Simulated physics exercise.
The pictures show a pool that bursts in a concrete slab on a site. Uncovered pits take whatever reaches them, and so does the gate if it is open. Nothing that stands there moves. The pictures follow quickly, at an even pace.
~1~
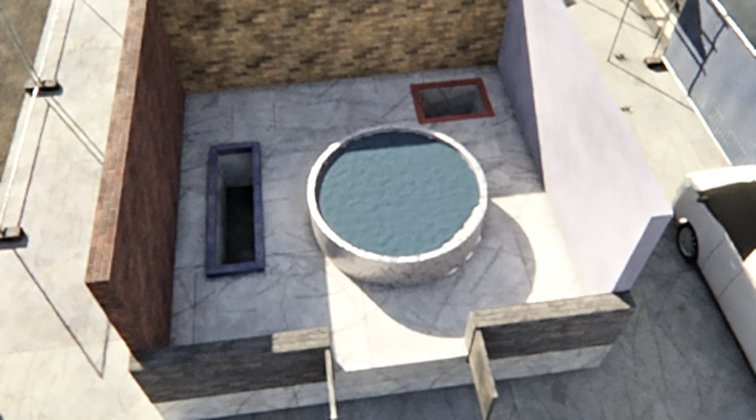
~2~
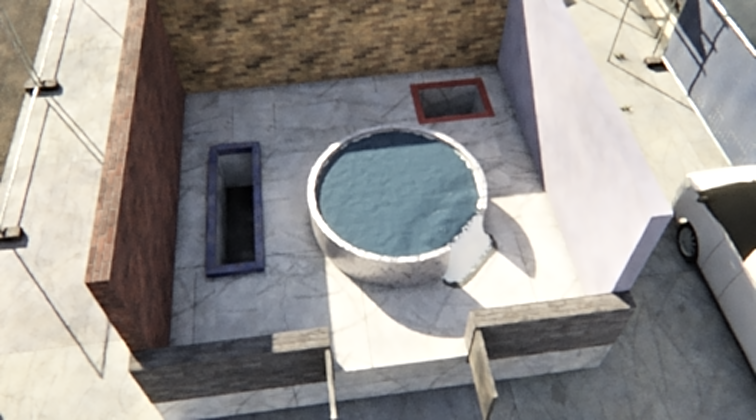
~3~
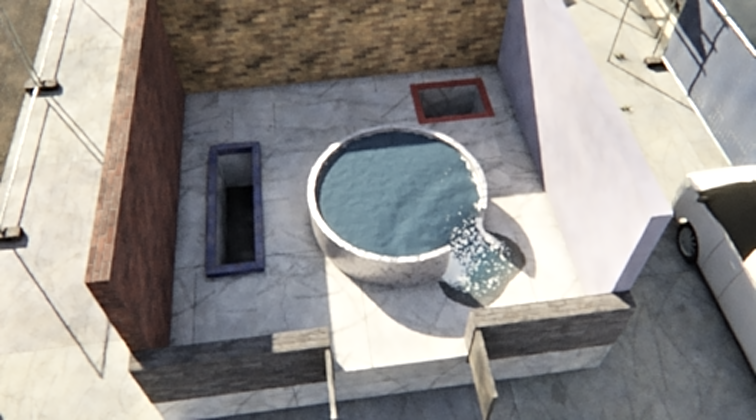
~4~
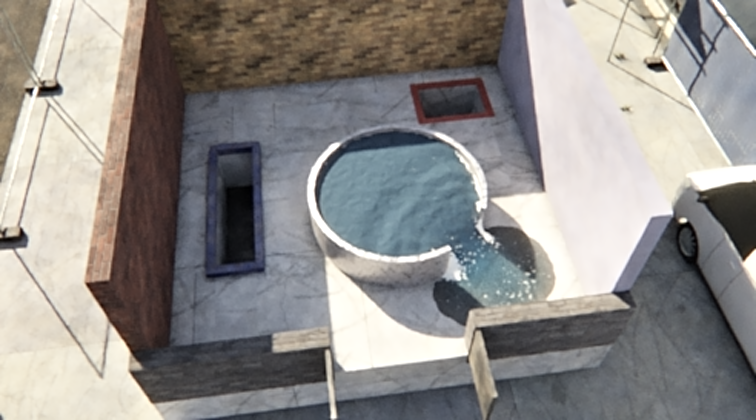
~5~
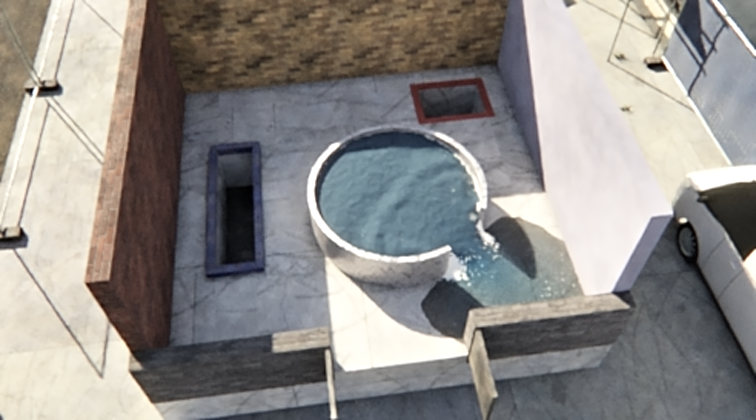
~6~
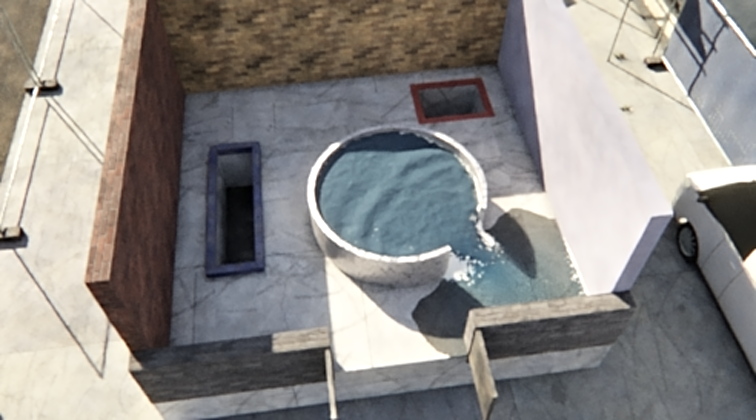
In this clip, a round tank of water stands in a walled courtyard with blue and red framed openings, then its lower right side bursts and water pours out, spreading rightward across the pale floor toward the low front wall.
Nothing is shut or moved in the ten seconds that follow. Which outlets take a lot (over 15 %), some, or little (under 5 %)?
One by one: The gate takes between 5 and 15 %; the blue pit takes under 5 %; the red pit takes over 15 %.
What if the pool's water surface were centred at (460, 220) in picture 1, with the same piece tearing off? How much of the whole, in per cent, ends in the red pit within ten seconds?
In per cent: Red 14.
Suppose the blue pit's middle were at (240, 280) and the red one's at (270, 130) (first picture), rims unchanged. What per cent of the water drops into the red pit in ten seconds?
Parts in a hundred: Red 14.
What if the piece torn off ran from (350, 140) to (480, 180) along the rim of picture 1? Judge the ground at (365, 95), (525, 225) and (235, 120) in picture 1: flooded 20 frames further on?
In turn: Flooded, under water, under water.
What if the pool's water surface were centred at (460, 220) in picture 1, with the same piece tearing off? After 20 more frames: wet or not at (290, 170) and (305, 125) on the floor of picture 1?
As listed: Dry, no water.
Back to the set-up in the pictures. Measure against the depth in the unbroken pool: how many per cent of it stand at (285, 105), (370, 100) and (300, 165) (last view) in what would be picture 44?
In that order: 2, 6 and 0 per cent.
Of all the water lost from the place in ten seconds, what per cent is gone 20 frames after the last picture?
I make it 15 per cent.
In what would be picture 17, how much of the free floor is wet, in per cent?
Close to 25 %.
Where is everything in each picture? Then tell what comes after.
In the first frame, the round tank at (397, 191) is whole and still.
In the second frame, the front is at (449, 282), out from the gap at (465, 247).
In the third frame, water pours out at (465, 248) and has run to (481, 302).
In the fourth frame, water pours out at (465, 249) and has run to (545, 290).
In the fifth frame, water pours out at (465, 248) and has run to a hidden place.
In the sixth frame, the front is at a hidden place, out from the gap at (465, 248).
A moment on, water covers 15 % of the floor; the gate 0 %, the blue pit 0 %, the red pit 0 %.
Next, water covers 25 % of the floor; the gate 1 %, the blue pit 0 %, the red pit 0 %.
Then, water covers 50 % of the floor; the gate 3 %, the blue pit 0 %, the red pit 3 %.
Later, water covers 70 % of the floor; the gate 7 %, the blue pit 0 %, the red pit 13 %.
In the end, water covers 90 % of the floor; the gate 11 %, the blue pit 0 %, the red pit 24 %.
